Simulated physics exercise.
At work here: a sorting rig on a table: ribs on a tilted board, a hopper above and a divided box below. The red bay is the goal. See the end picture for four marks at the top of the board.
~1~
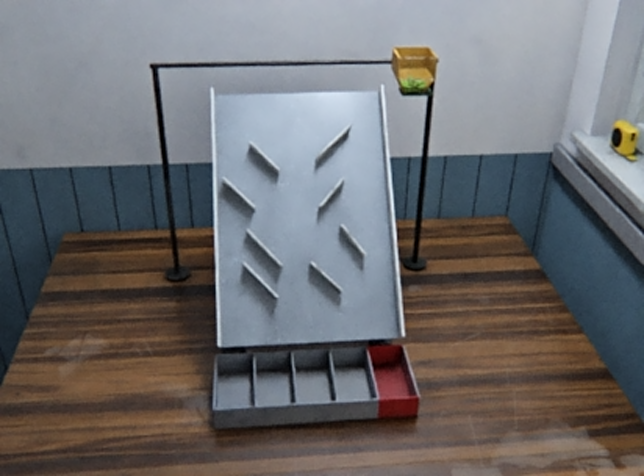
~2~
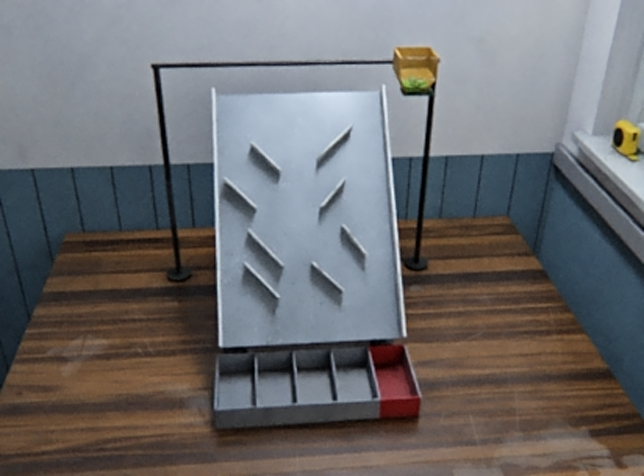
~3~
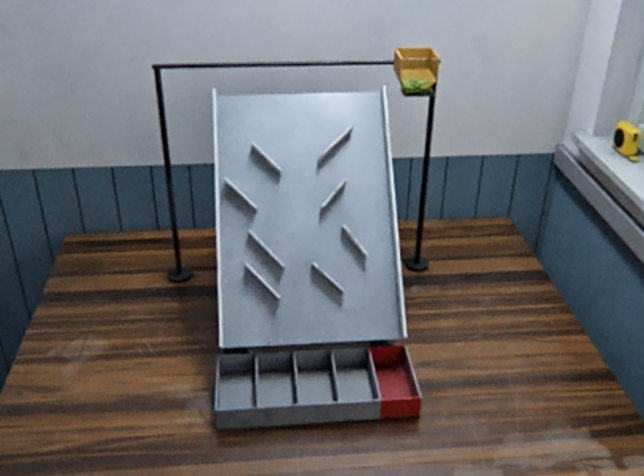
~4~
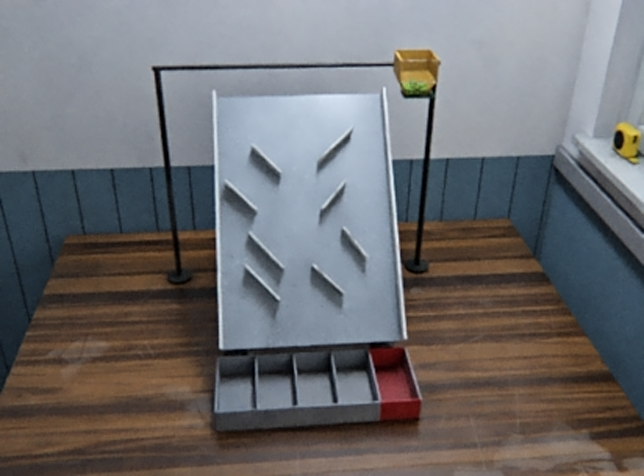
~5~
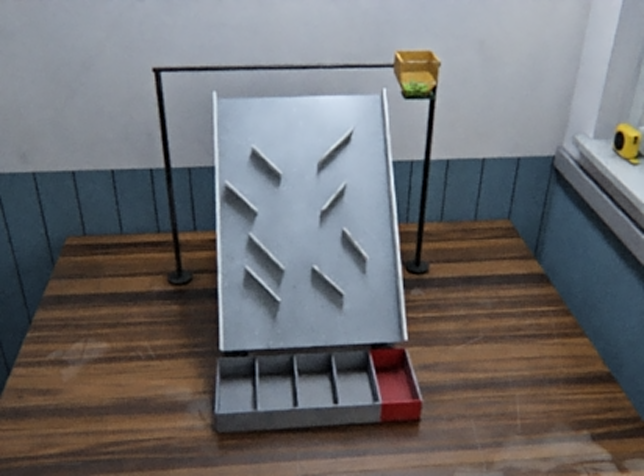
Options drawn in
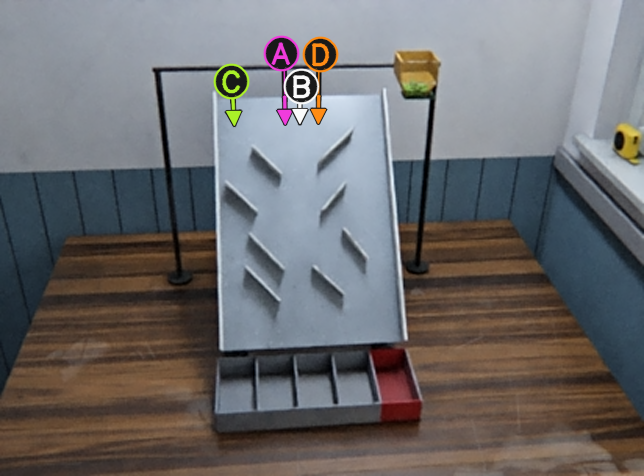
At the start, a yellow hopper with something green in it sits on a dark frame, above and to the right of a tilted grey board with slanted ribs. A divided box with a red right-hand bay lies below. The view shifts very slightly, but nothing on the rig visibly moves throughout.
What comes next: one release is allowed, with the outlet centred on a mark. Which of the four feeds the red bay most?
A is best.
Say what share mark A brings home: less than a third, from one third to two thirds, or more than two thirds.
It is from one third to two thirds.
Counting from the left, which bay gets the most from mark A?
It is the fifth one.
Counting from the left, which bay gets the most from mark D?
It is the third one.
On the marked copy, mark A meets the board at (285, 119); mark B meets the board at (299, 118); mark C meets the board at (234, 120); mark D meets the board at (318, 118).
If A is chosen, about half in the red bay, about a third in other bays, a small part outside the box.
If B is chosen, a small part in the red bay, about two thirds in other bays, about a quarter outside the box.
If C is chosen, a small part in the red bay, about two thirds in other bays, about a quarter outside the box.
If D is chosen, a small part in the red bay, about two thirds in other bays, about a quarter outside the box.
